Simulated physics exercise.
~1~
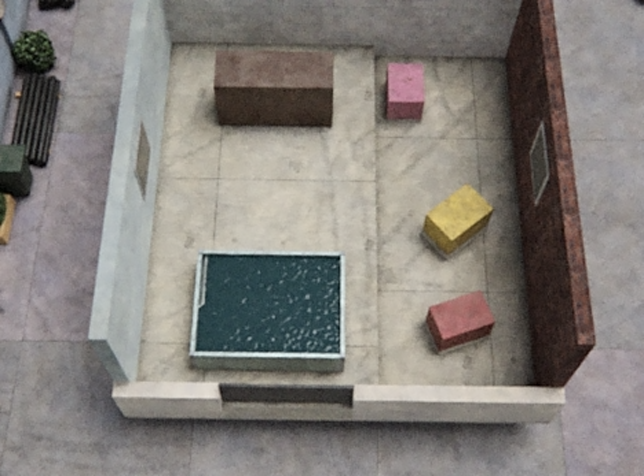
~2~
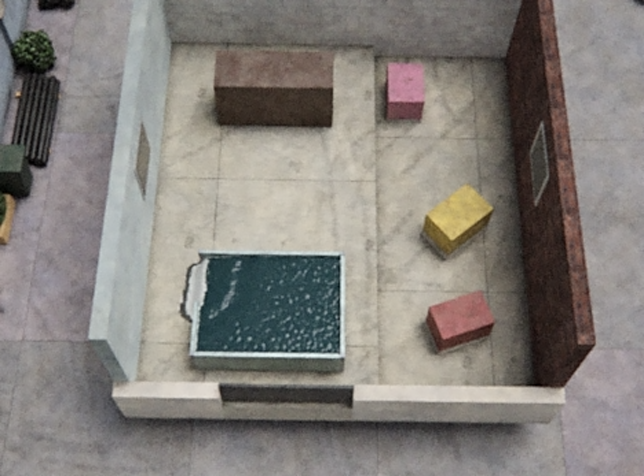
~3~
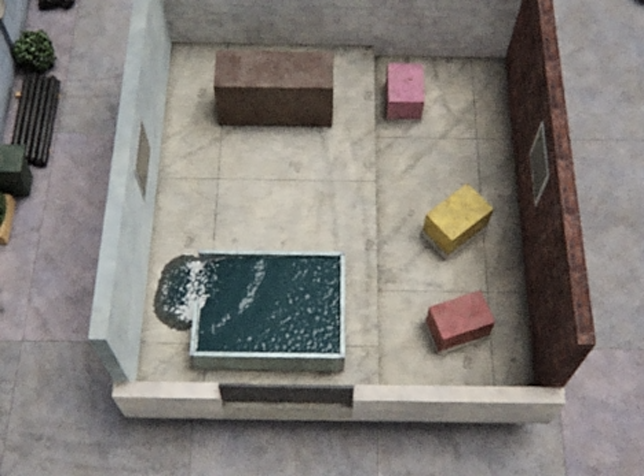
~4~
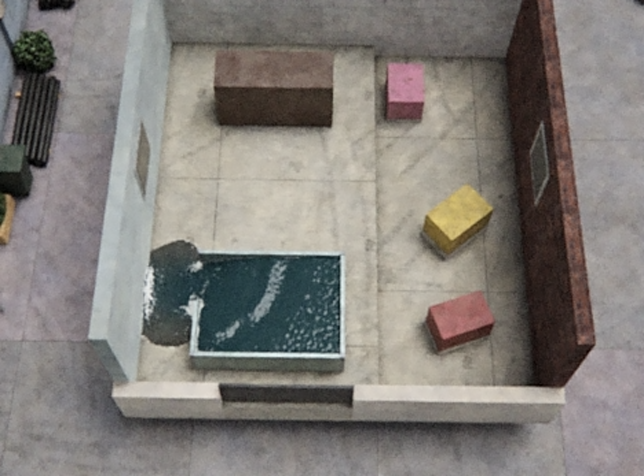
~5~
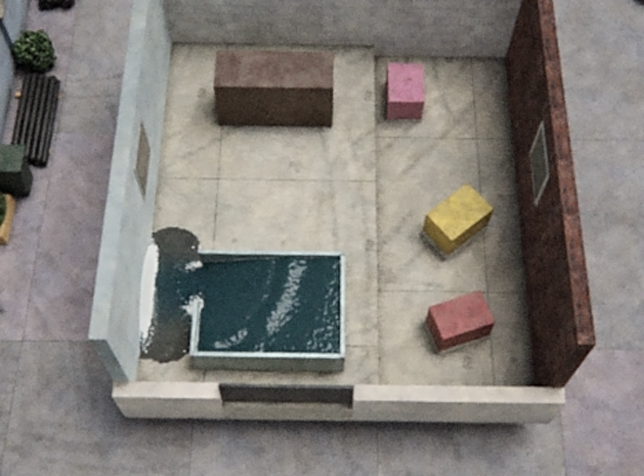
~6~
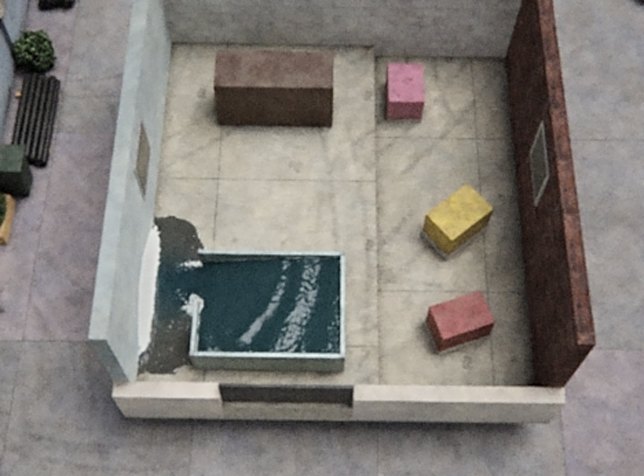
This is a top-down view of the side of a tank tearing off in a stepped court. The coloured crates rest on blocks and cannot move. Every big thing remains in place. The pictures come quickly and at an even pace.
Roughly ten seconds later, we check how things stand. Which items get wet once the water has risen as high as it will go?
The yellow crate remains dry, the pink crate ends up wet, the red crate remains dry.
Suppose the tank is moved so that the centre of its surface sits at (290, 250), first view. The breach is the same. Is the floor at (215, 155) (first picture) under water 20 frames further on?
Verdict on that spot: Inundated.
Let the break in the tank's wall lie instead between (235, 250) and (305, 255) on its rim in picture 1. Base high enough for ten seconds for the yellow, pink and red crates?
In that case the yellow crate is never flooded, the pink crate is flooded and the red crate is never flooded.
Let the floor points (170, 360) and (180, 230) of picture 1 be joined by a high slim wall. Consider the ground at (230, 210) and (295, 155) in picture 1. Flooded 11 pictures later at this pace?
In order, I'd call them inundated and inundated.
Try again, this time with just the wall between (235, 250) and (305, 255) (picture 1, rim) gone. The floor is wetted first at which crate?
That would be the pink one.
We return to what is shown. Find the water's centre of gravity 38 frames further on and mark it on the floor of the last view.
Around pixel (282, 253) of the last picture.
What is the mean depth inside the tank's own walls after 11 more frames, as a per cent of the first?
Estimate: Some 64 %.
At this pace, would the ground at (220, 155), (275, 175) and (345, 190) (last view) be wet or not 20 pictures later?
Going through them one by one, the first is waterlogged, the second waterlogged and the third spared.
A moment on, water covers 10 % of the floor; the yellow crate not reached, the pink crate not reached, the red crate not reached.
Next, water covers 25 % of the floor; the yellow crate not reached, the pink crate not reached, the red crate not reached.
Then, water covers 40 % of the floor; the yellow crate not reached, the pink crate not reached, the red crate water round its plinth.
Later, water covers 75 % of the floor; the yellow crate water round its plinth, the pink crate water round its plinth, the red crate water round its plinth.
In the end, water covers 90 % of the floor; the yellow crate stayed above the water, the pink crate was topped, the red crate stayed above the water.
